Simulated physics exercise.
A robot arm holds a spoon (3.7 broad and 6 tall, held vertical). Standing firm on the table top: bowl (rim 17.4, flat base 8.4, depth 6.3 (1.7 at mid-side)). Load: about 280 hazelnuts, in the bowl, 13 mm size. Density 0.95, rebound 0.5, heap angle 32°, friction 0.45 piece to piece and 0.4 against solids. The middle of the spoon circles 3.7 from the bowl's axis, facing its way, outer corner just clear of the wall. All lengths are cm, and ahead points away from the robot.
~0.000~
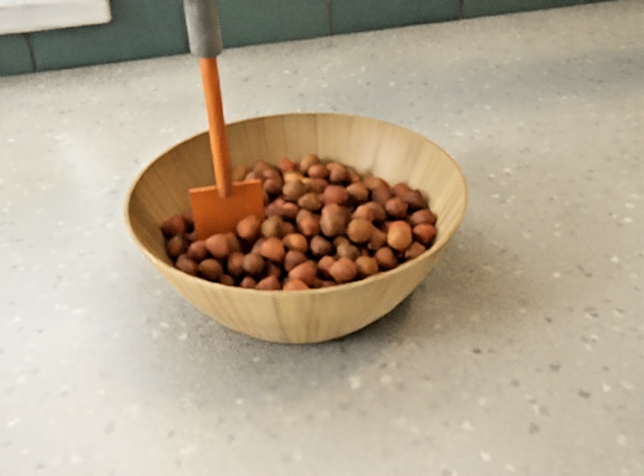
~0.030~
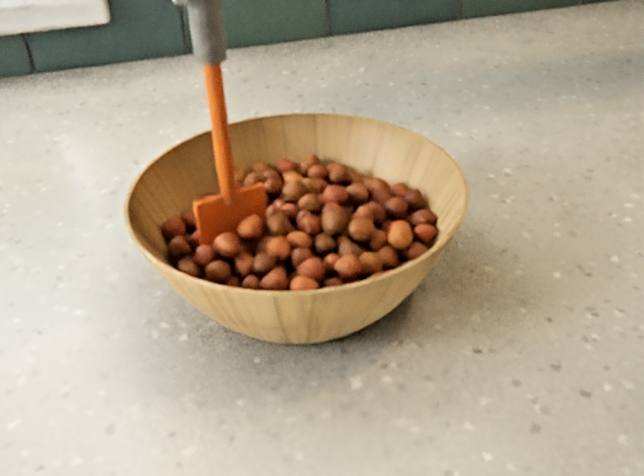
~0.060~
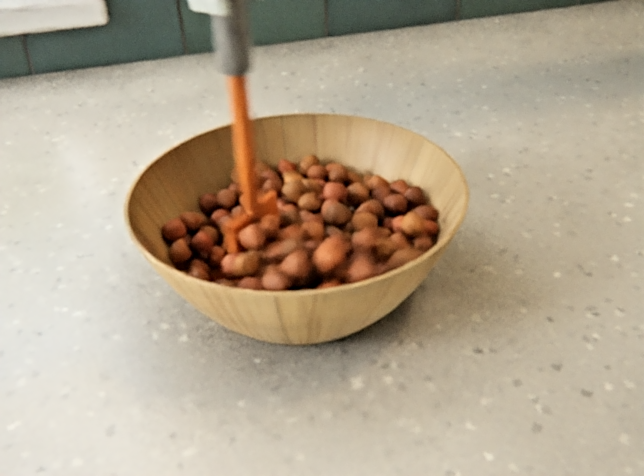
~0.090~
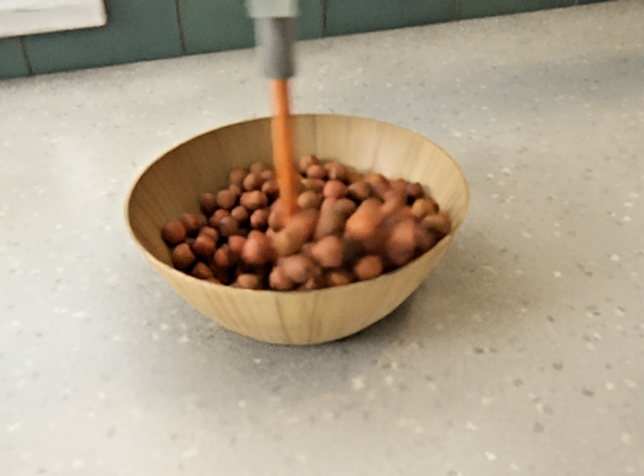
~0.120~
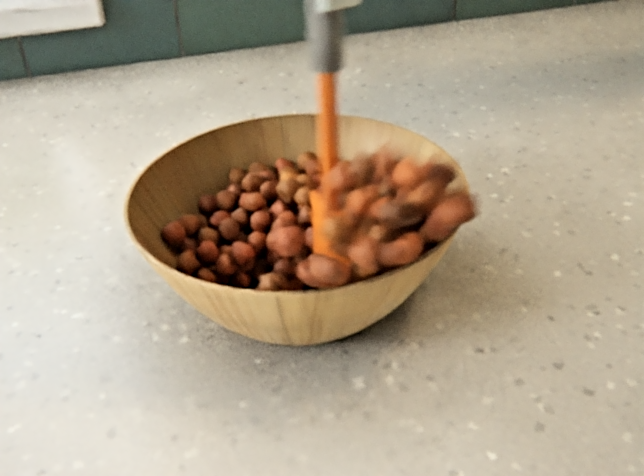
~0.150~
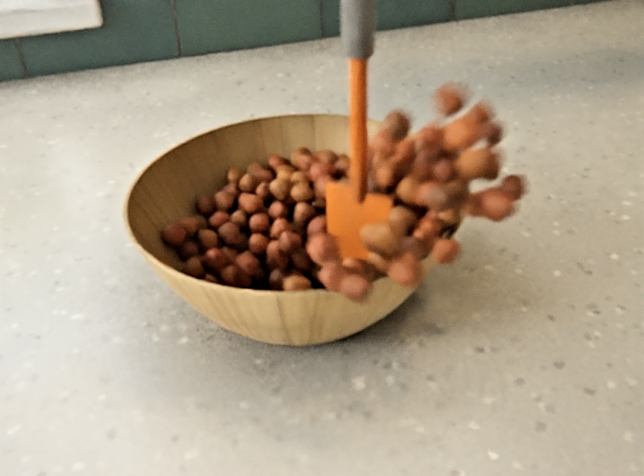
On a speckled countertop, an orange spatula-like tool with a grey handle dips into a wooden bowl of round brown nuts, sweeps to the right through them, and flings a cluster up and out over the bowl's right rim.
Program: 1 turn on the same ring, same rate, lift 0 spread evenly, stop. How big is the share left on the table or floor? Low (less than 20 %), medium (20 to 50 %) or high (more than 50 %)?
On the table or floor the share is medium, 20 to 50 %.
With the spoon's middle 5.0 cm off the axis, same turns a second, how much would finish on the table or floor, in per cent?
It would be near 35 per cent.
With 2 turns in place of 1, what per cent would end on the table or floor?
It would be near 50 per cent.
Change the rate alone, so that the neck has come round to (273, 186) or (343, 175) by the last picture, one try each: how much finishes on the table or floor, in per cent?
About 10 and 30 per cent.
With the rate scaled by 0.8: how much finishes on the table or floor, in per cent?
Some 25 per cent.
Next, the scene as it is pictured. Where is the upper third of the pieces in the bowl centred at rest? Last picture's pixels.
Near (271, 282).
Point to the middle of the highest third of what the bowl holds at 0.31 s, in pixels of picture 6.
At about (216, 152).
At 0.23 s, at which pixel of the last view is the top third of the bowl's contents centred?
At about (339, 135).
After 0.23 s, 217° round, highest piece 15 above the table; 229 in the bowl, 1 on the table or floor, 52 in flight or on the tool.
After 0.31 s, 298° round, highest piece 12 above the table; 201 in the bowl, 31 on the table or floor, 50 in flight or on the tool.
After 0.54 s, 0° round, highest piece 7 above the table; 171 in the bowl, 109 on the table or floor, 2 in flight or on the tool.
After 1.24 s, 0° round, highest piece 6 above the table; 171 in the bowl, 111 on the table or floor.
At rest, 171 in the bowl, 111 on the table or floor. That is 39 % on the table or floor.
